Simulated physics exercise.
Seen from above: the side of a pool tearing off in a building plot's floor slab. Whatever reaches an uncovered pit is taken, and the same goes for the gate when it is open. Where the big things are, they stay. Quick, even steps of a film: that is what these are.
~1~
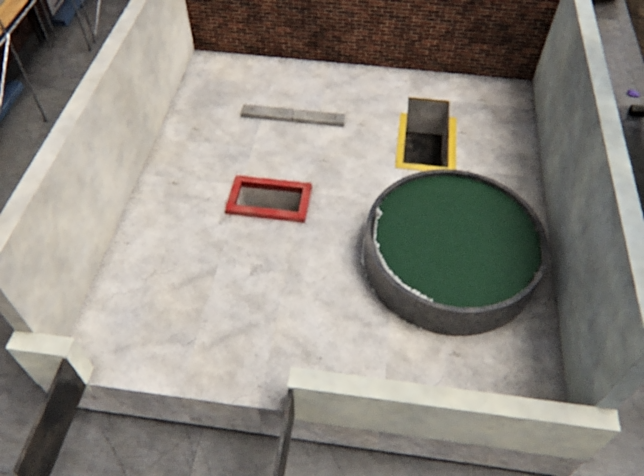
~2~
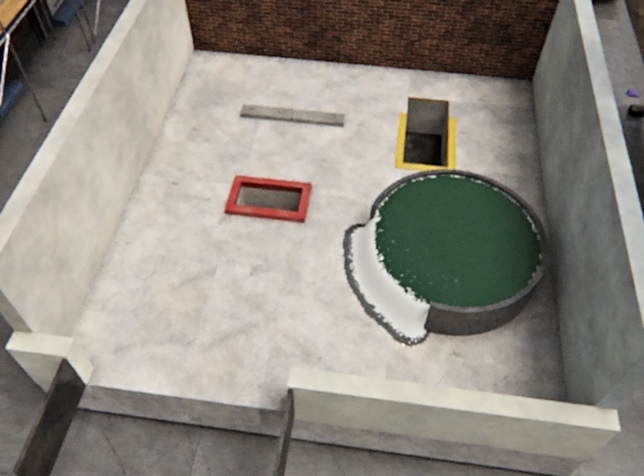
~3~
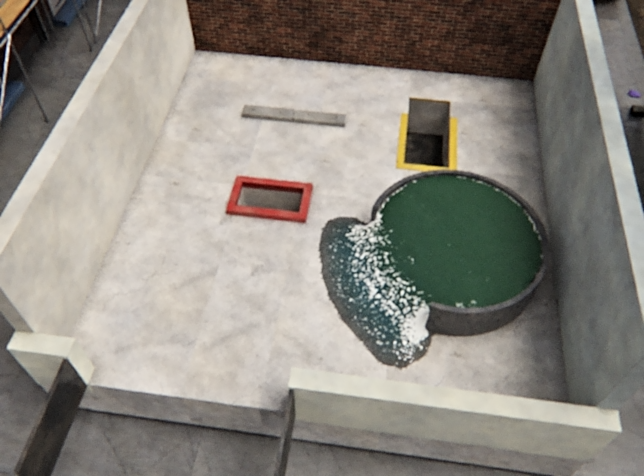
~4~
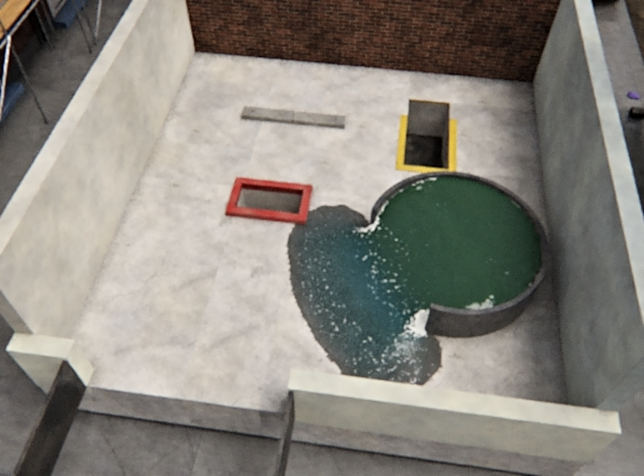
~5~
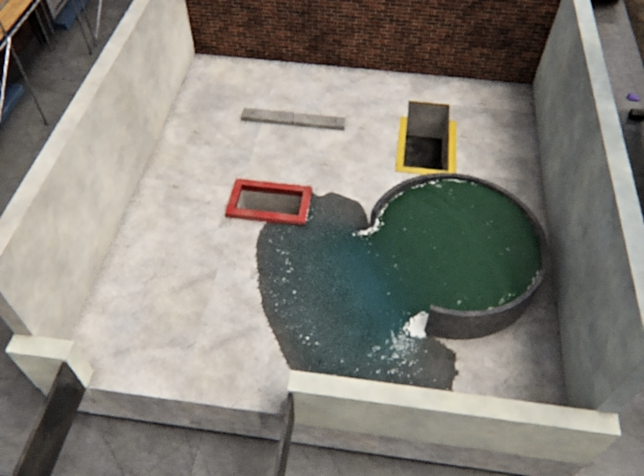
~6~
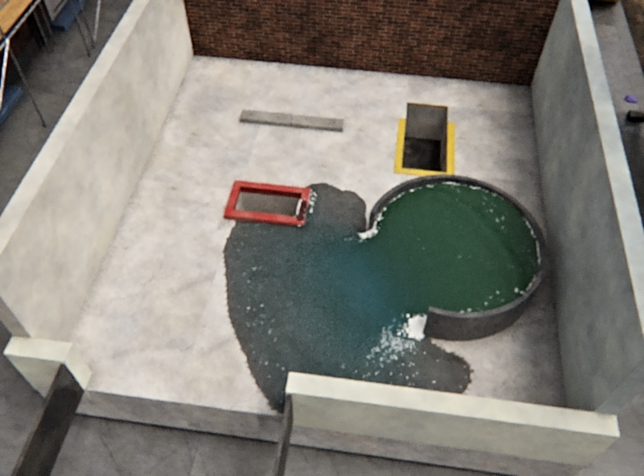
Dark green water breaks out through the left side of a round grey pool, seen from above on the right of a pale, walled floor slab with a brick wall behind. A red-framed opening lies left of the pool, with a yellow-edged one behind it and a low grey strip at the back. White froth bursts out first, then the blue-green sheet spreads left and forward, reaching the red frame and front wall, while the view stays still.
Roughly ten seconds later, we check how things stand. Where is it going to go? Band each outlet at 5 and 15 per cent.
At the end, the gate will take beyond fifteen per cent. The red pit will take below five per cent. The yellow pit will take below five per cent.
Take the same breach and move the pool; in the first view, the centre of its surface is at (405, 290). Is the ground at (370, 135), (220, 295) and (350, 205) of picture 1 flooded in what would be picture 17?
In order: Unflooded, then inundated, then unflooded.
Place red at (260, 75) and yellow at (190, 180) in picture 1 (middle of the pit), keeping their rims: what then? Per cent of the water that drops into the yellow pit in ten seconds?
Share for the yellow pit: 20 percent.
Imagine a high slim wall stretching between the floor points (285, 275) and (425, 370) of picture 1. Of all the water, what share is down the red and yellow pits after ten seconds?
Percent shares - red: 10; yellow: 6.
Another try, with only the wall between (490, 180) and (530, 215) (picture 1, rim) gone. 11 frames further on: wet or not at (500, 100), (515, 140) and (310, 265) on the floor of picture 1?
Note, points one to three: Reached and soaked / reached and soaked / unreached.
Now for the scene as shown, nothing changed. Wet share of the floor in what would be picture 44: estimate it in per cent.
I'd estimate some 60 per cent.
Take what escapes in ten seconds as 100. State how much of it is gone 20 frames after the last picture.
Estimate: 40 %.
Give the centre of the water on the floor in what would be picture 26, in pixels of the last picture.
The water centres close to (300, 288).
A moment on, water covers 30 % of the floor; the gate 2 %, the red pit 0 %, the yellow pit 0 %.
Next, water covers 40 % of the floor; the gate 8 %, the red pit 0 %, the yellow pit 0 %.
Then, water covers 45 % of the floor; the gate 20 %, the red pit 0 %, the yellow pit 0 %.
Later, water covers 60 % of the floor; the gate 36 %, the red pit 0 %, the yellow pit 0 %.
In the end, water covers 75 % of the floor; the gate 50 %, the red pit 0 %, the yellow pit 1 %.
